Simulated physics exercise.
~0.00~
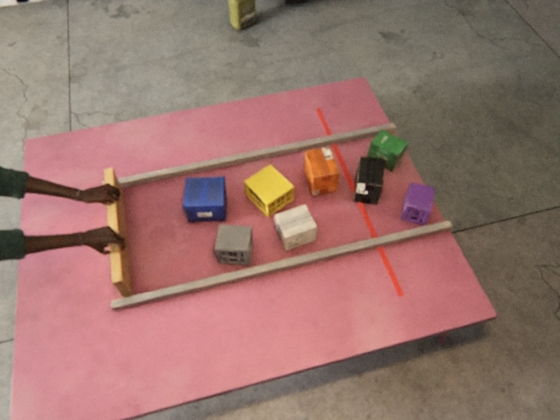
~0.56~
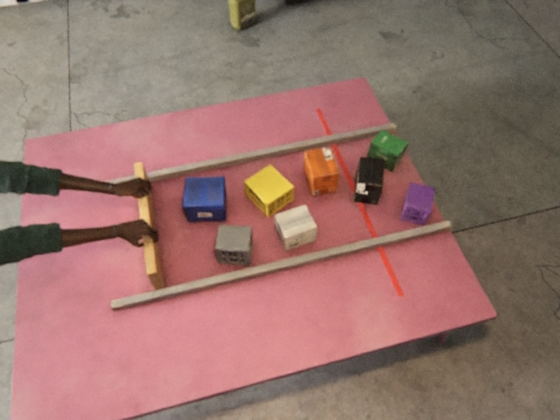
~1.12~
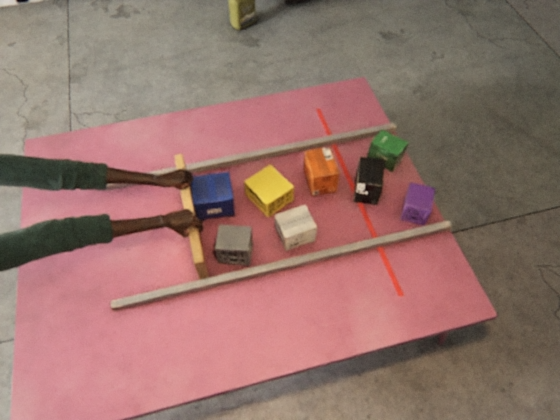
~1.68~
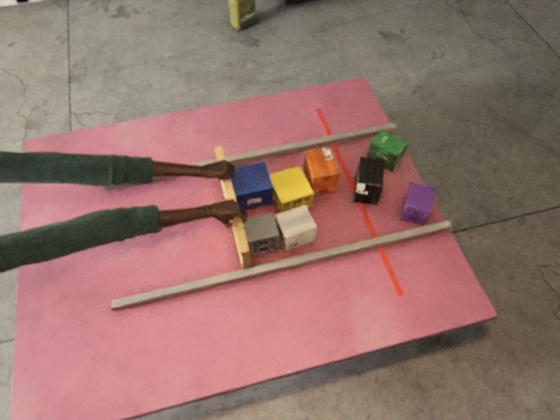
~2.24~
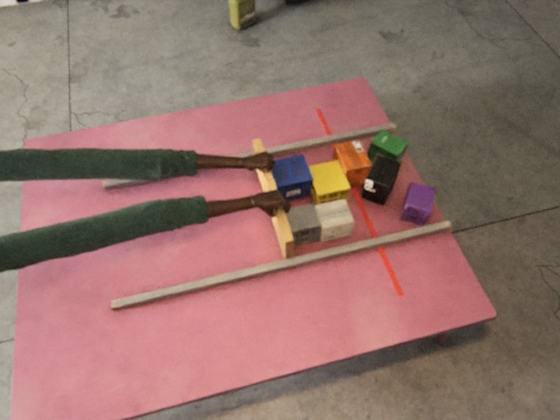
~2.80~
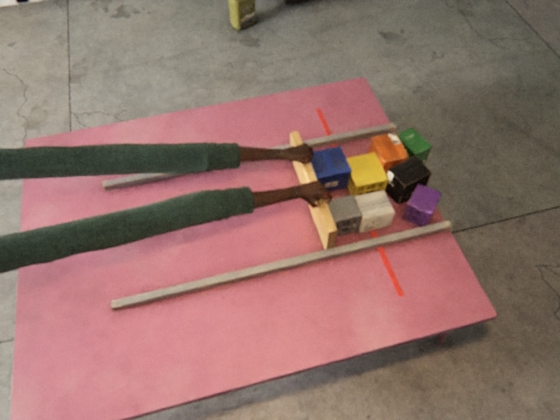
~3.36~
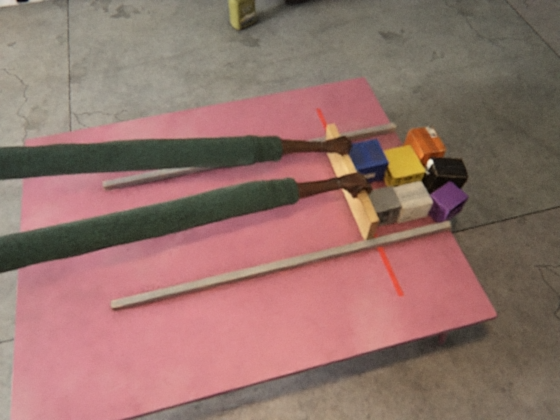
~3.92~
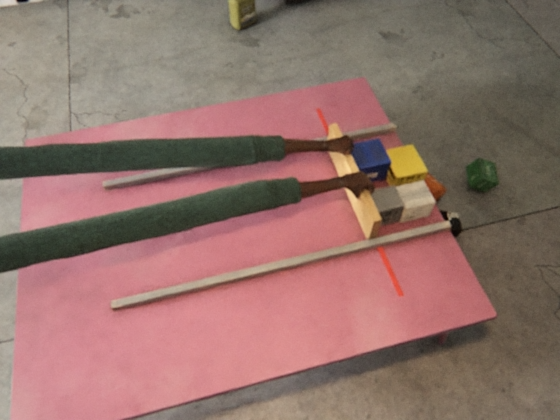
On a pink deck, two hands pushing a plank right, herding coloured boxes past red tape until several drop off the edge.
